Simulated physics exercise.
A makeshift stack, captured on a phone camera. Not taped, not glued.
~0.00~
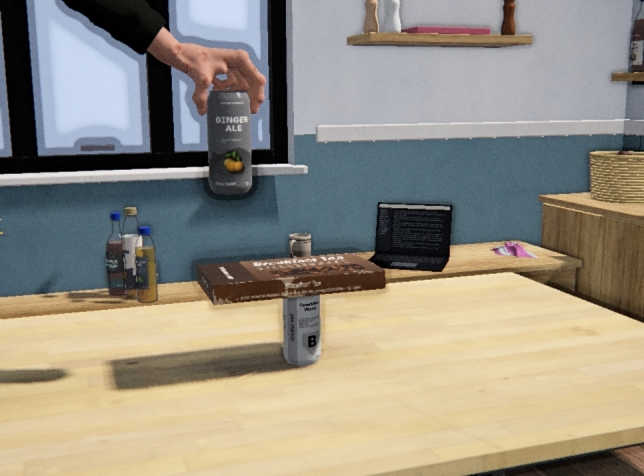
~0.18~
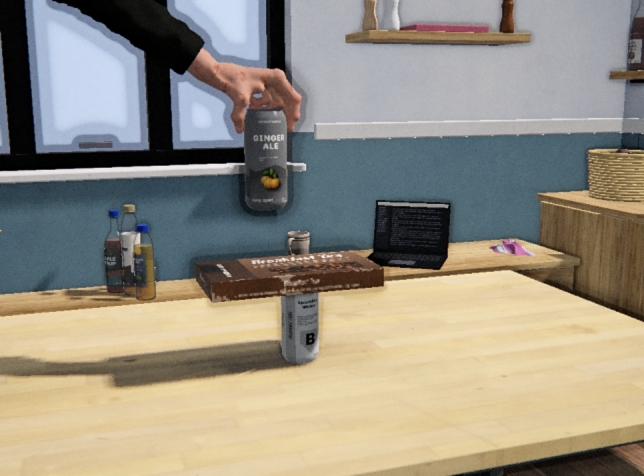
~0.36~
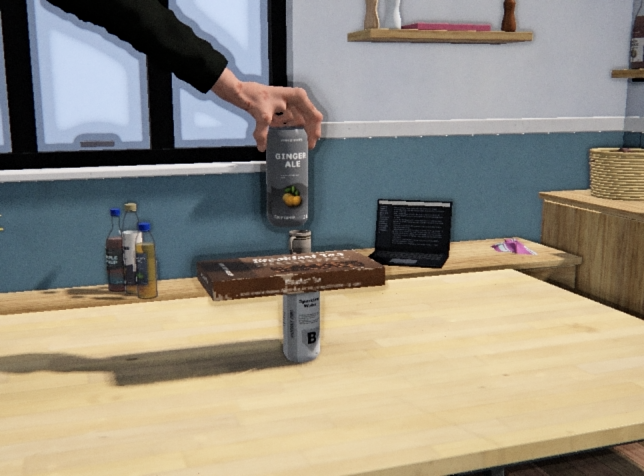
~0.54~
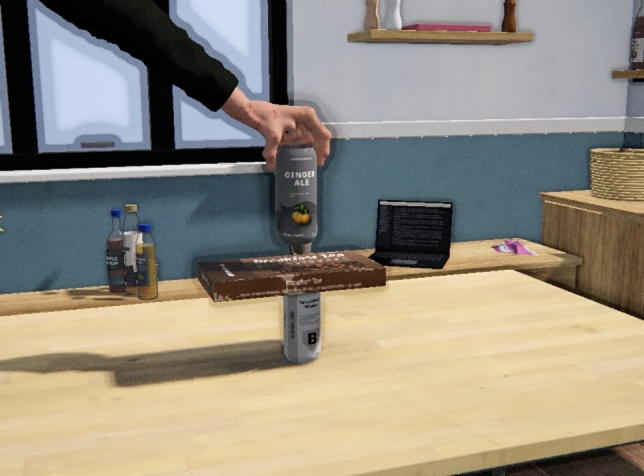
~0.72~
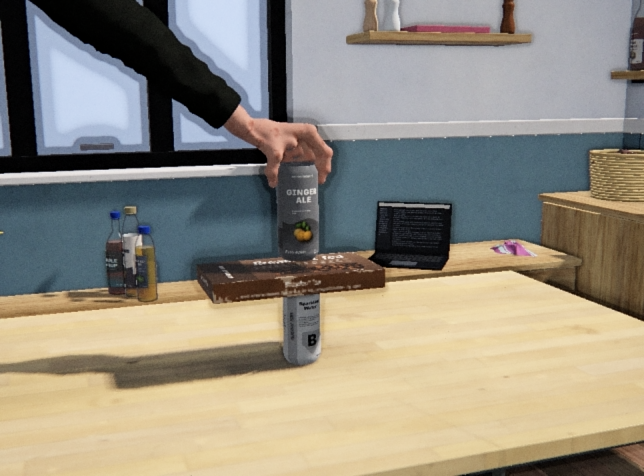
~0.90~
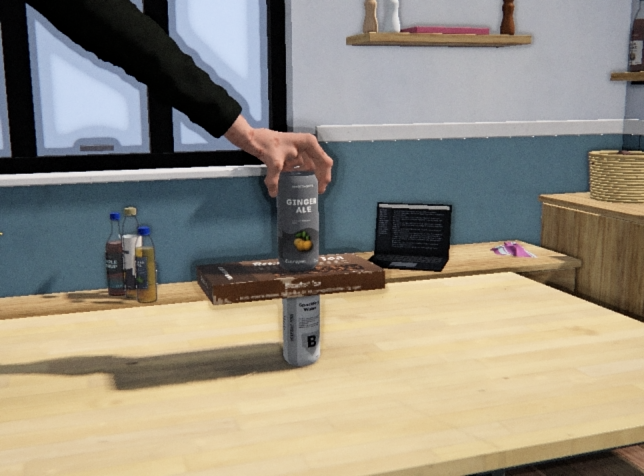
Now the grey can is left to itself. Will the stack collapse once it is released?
No, it stays standing.
After 1.30 s, no change.
After 2.20 s, grey can resting near (297, 221).
In the end (3.5 s), all 3 unmoved. At the end, from the last picture's camera, grey can near (297, 221). The stack stays up.
